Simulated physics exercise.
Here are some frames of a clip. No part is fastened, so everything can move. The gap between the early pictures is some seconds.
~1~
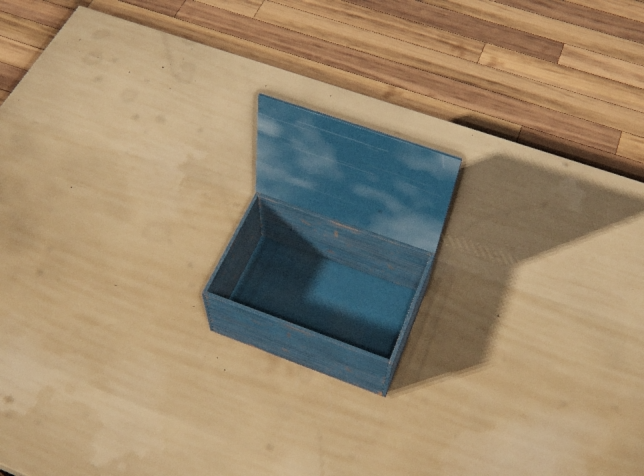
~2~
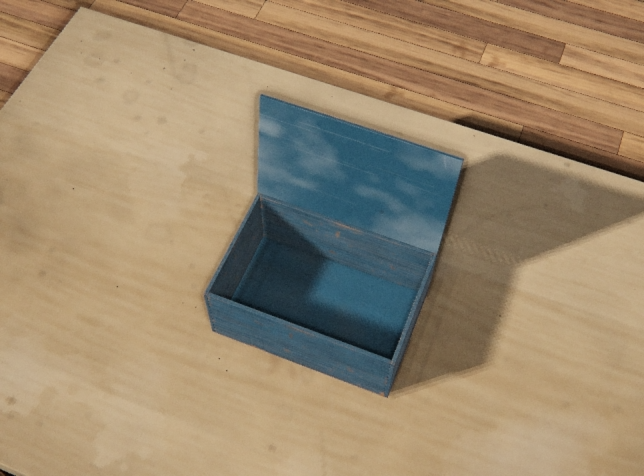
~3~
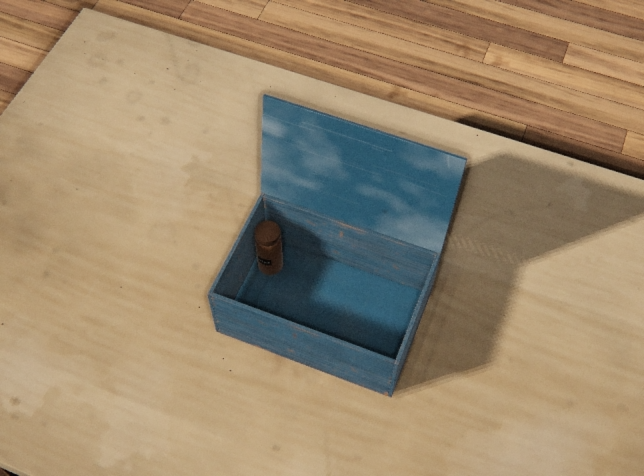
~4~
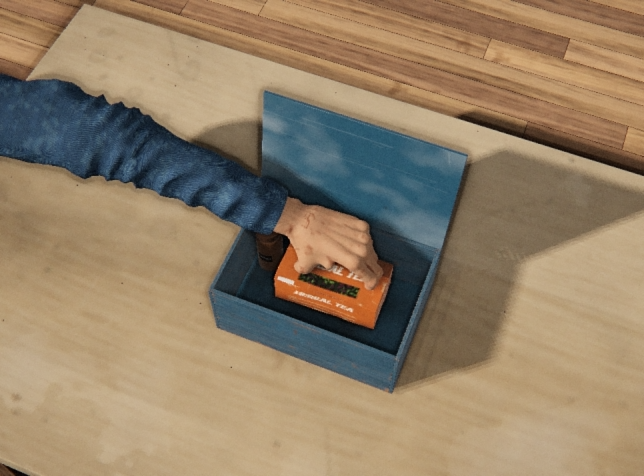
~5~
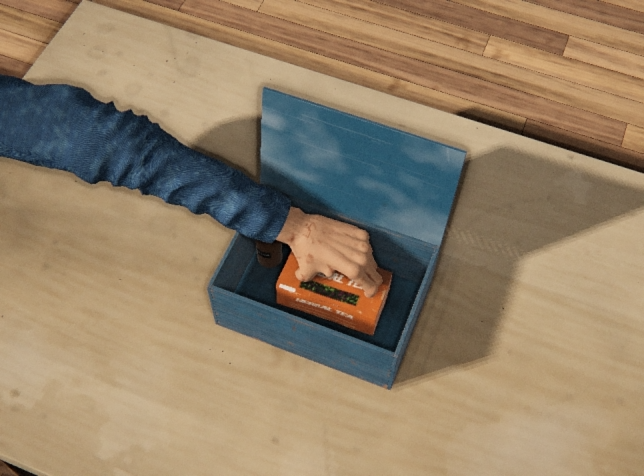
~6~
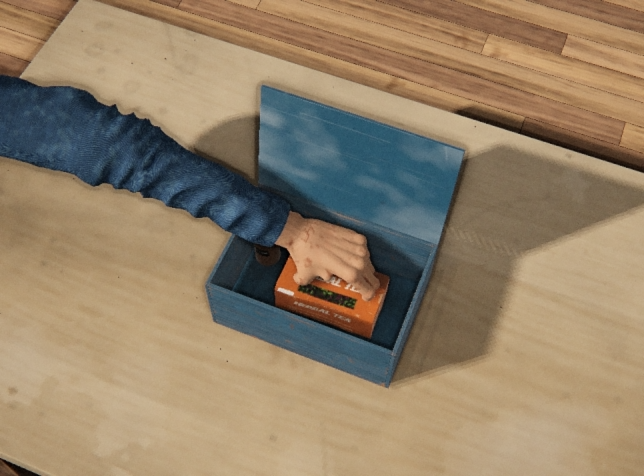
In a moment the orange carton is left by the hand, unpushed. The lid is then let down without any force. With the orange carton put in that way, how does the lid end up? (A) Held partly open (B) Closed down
(B) Closed down.
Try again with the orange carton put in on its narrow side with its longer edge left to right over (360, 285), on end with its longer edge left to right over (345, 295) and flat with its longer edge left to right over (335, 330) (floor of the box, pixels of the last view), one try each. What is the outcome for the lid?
Closed, Open, Closed.
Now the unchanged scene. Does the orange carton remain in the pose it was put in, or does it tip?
At the finish it holds its orientation.
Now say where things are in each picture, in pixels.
In the first picture, the last thing is not in view yet.
In the second picture, the last thing is not in view yet.
In the third picture, the last thing is not in view yet; brown shaker (269, 248).
In the fourth picture, still above its spot; orange carton (333, 281); brown shaker (270, 245).
In the fifth picture, still above its spot; orange carton (334, 288).
In the sixth picture, in place under the hand; orange carton (332, 292).
Then, 1.30 s after the last picture, lid 82° above the rim.
Then, 1.70 s after the last picture, lid 45° above the rim.
Then, 1.90 s after the last picture, lid 16° above the rim.
At rest, lid shut; both in place. Seen from the same camera at the end, orange carton near (332, 292).
